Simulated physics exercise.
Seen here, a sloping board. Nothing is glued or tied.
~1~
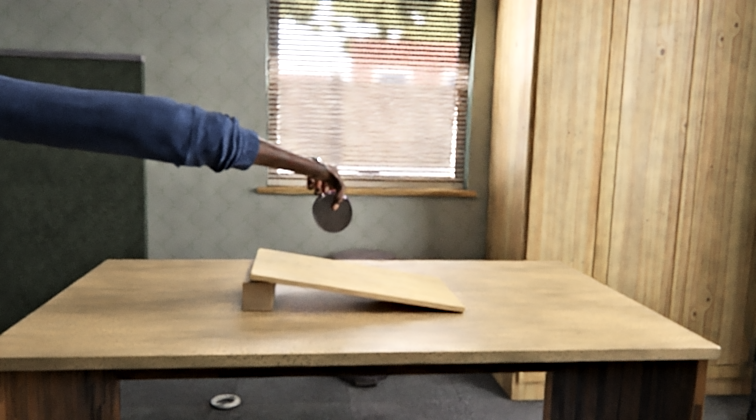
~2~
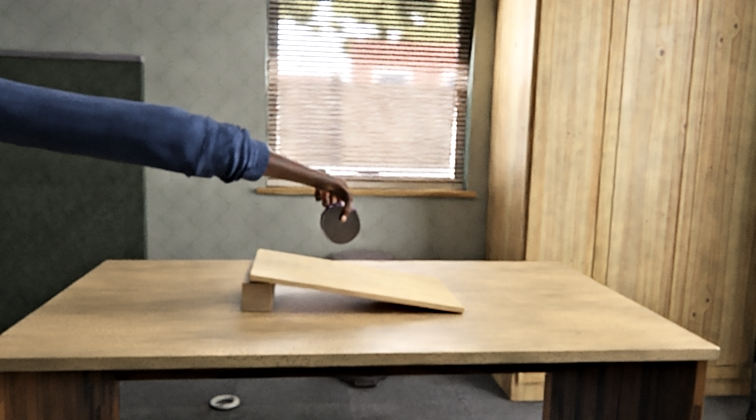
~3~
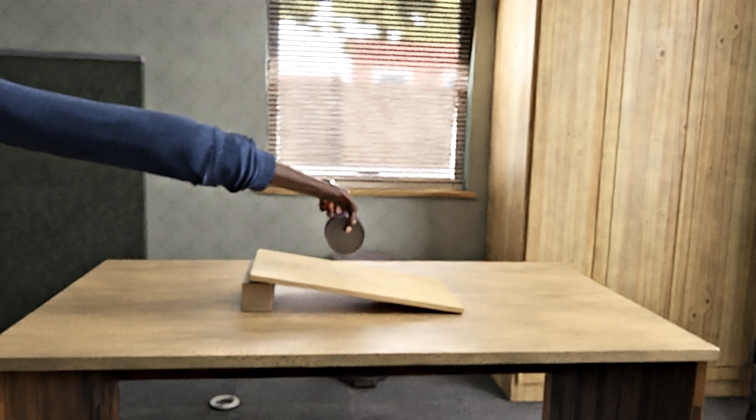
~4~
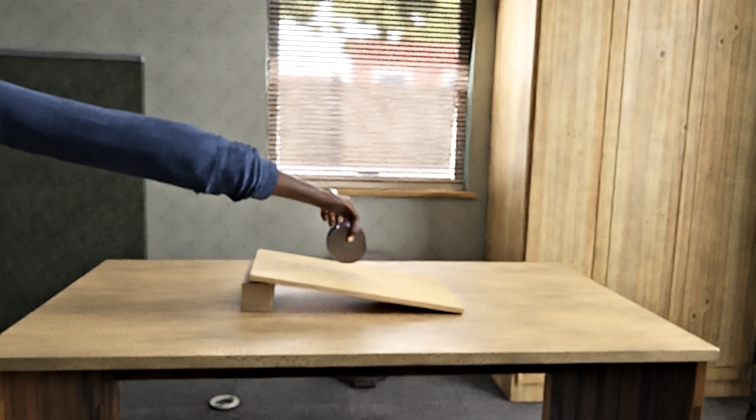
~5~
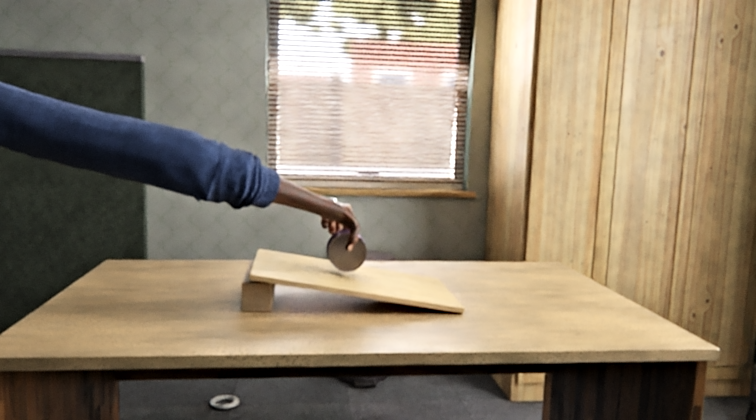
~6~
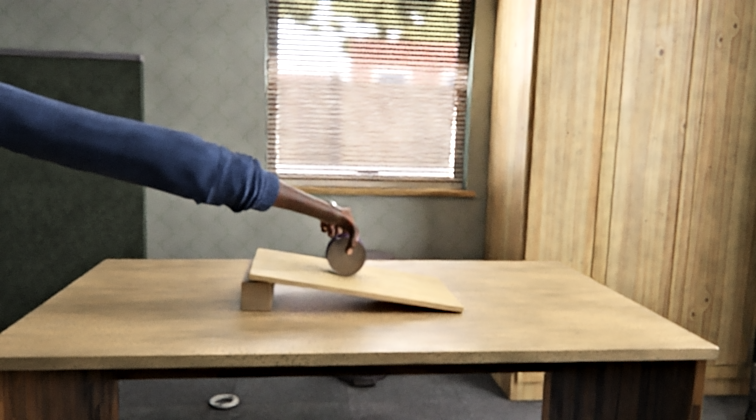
The video shows an arm in a blue sleeve reaching from the left, lowering a round purple object slightly rightward onto a sloping board propped on a block on a wooden table, the hand still holding it once set down.
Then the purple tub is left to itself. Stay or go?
Here the purple tub slides or rolls down.
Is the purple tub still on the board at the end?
The purple tub comes off the board.
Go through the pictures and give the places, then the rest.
In the first picture, still above its spot; purple tub (333, 212).
In the second picture, still above its spot; purple tub (340, 223).
In the third picture, still above its spot; purple tub (345, 234).
In the fourth picture, still above its spot; purple tub (346, 243).
In the fifth picture, still above its spot; purple tub (347, 251).
In the sixth picture, set down, still held; purple tub (346, 254).
Then, 0.80 s on from there, purple tub shifted well along near (433, 269).
Then, 1.20 s on from there, purple tub now off the board.
Then, 1.70 s on from there, things are still on the move.
Then, 2.00 s on from there, as before.
In the end, off the board, purple tub. The purple tub runs down the board.
